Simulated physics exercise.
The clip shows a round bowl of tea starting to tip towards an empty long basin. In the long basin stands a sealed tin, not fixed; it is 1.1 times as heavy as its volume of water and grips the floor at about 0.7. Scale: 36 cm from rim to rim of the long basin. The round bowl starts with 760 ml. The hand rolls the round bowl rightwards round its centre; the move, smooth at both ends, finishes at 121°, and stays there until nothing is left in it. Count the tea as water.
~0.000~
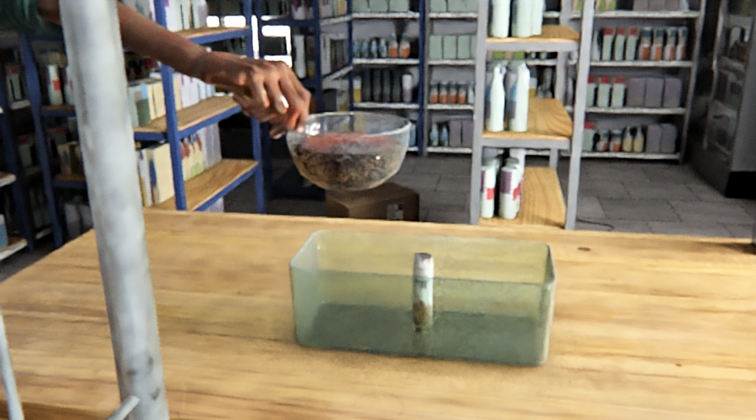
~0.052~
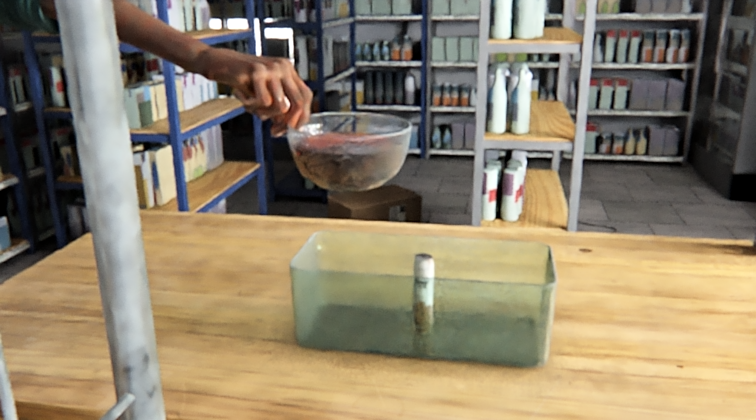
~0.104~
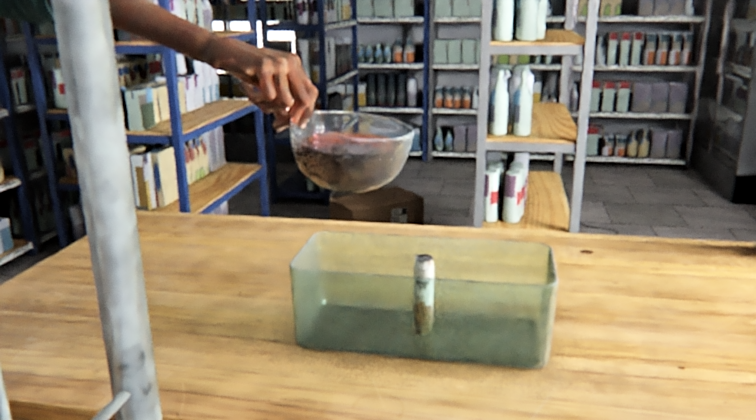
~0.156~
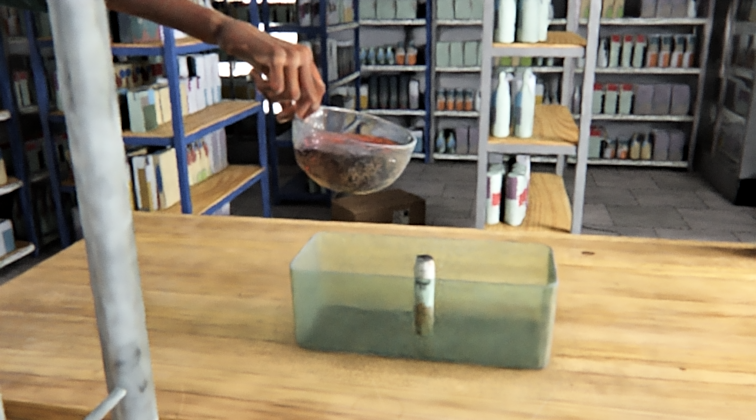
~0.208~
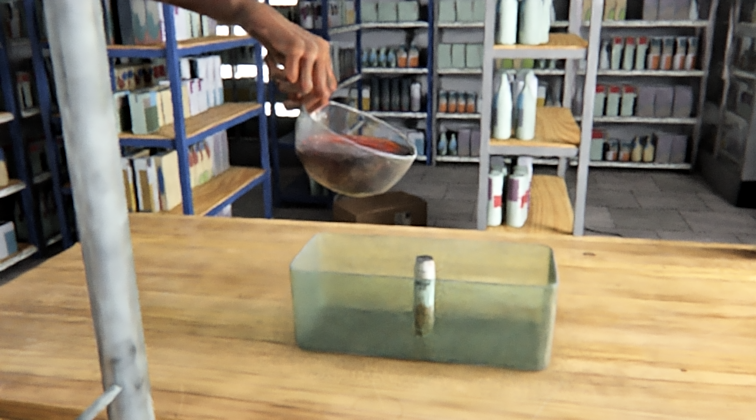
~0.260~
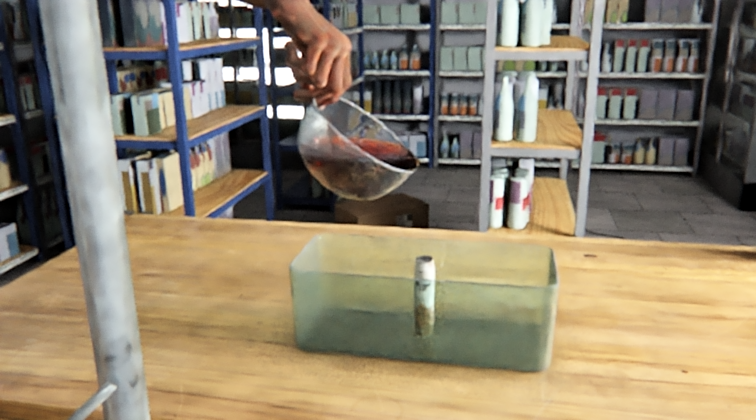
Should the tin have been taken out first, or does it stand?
It keeps standing.
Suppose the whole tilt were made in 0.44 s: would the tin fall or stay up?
Then it goes over.
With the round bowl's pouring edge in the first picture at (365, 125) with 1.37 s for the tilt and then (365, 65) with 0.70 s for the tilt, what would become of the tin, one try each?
First it remains upright; then it goes over.
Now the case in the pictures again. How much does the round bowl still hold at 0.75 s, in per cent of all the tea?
Near 0 in a hundred.
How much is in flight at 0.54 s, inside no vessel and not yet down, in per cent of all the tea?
Near 34 in a hundred.
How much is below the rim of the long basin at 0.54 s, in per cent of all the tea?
Near 56 in a hundred.
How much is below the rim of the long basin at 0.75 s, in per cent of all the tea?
About 96 per cent.
By 0.54 s the tilt is 106° and 10 per cent is still to pour; the tin stands where it began.
By 0.75 s the tilt is 121° and 0 per cent is still to pour; the tin leans 5°.
By 0.96 s the tilt is 121° and 0 per cent is still to pour; the tin leans 5°.
By 1.20 s the tilt is 121° and 0 per cent is still to pour; the tin stands where it began.
At rest the tin stands where it began.
